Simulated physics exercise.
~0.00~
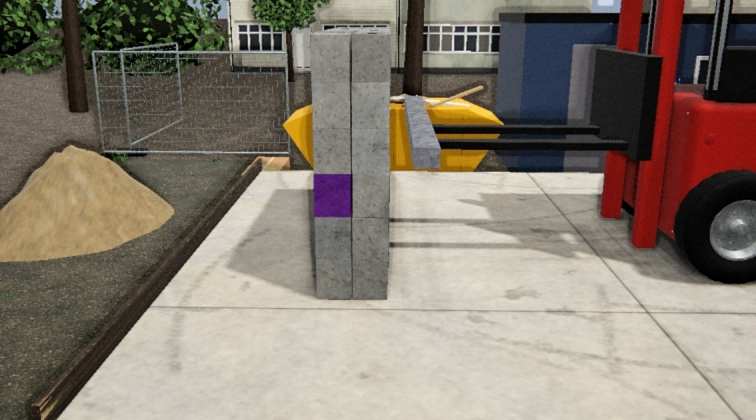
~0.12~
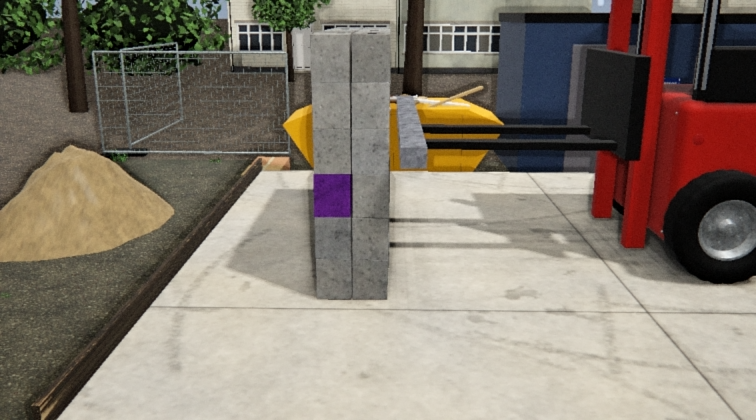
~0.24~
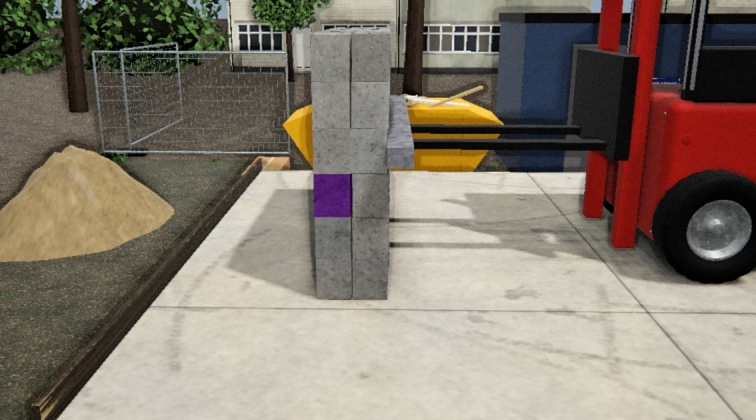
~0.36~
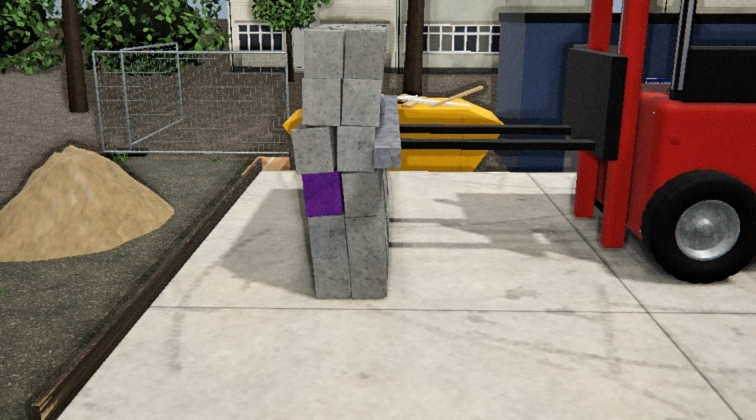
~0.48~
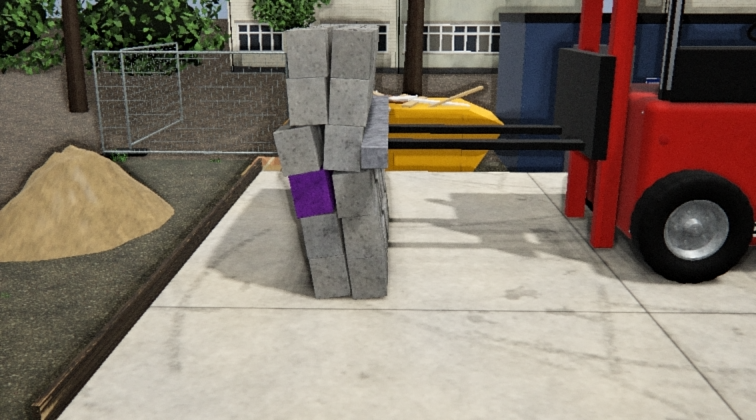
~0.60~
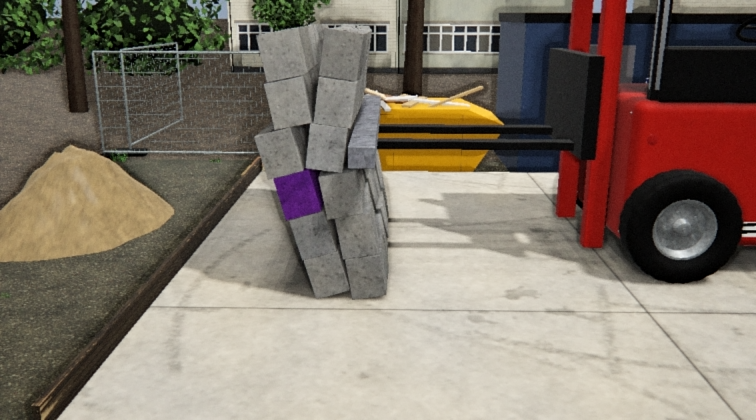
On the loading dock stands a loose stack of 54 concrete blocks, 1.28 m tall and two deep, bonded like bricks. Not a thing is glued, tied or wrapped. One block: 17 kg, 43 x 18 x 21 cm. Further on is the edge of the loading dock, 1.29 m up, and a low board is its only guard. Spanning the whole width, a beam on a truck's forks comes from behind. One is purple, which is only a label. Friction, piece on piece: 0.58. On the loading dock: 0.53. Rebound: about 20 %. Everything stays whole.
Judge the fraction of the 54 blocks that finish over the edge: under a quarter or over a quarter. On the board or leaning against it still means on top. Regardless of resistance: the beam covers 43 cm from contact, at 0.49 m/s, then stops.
I would say over a quarter of them end over the edge.
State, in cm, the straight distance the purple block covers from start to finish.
The purple one ends 80 cm from its start.
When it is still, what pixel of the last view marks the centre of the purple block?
Last frame, centre at roughly (202, 268).
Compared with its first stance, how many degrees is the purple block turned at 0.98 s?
I'd estimate close to 50°.
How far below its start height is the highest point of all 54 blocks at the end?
Lower by close to 70 cm.
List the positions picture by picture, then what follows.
In the first frame (we follow the side turned to the camera), beam (425, 158) 11 cm from the stack; purple block (332, 196); no piece has moved.
Beam (412, 158) 49 mm from the stack; purple block (332, 196), in the second frame.
Beam (398, 158) 10 mm in; purple block (332, 196), in the third frame.
Beam (385, 158) 7 cm in; purple block (322, 195) tipped 5°; 53 stirred so far, in the fourth frame.
Beam (372, 158) 13 cm in; purple block (311, 195) tipped 11°; steepest lean 11°, the block at (296, 152); 54 stirred so far, in the fifth frame.
Beam (359, 158) 19 cm in; purple block (297, 196) tipped 16°; steepest lean 16°, the block at (327, 276); 54 stirred so far, in the sixth frame.
Around 0.98 s, none of the 54 blocks over the edge, 54 disturbed; purple block tipped 48°, 12 cm lower.
Around 1.52 s, 12 of the 54 blocks over the edge; purple block on its side.
Finally (2.9 s), 21 of the 54 blocks over the edge; purple block on its side. That is 39 per cent. Seen by the last camera, middles, purple block near (202, 268).
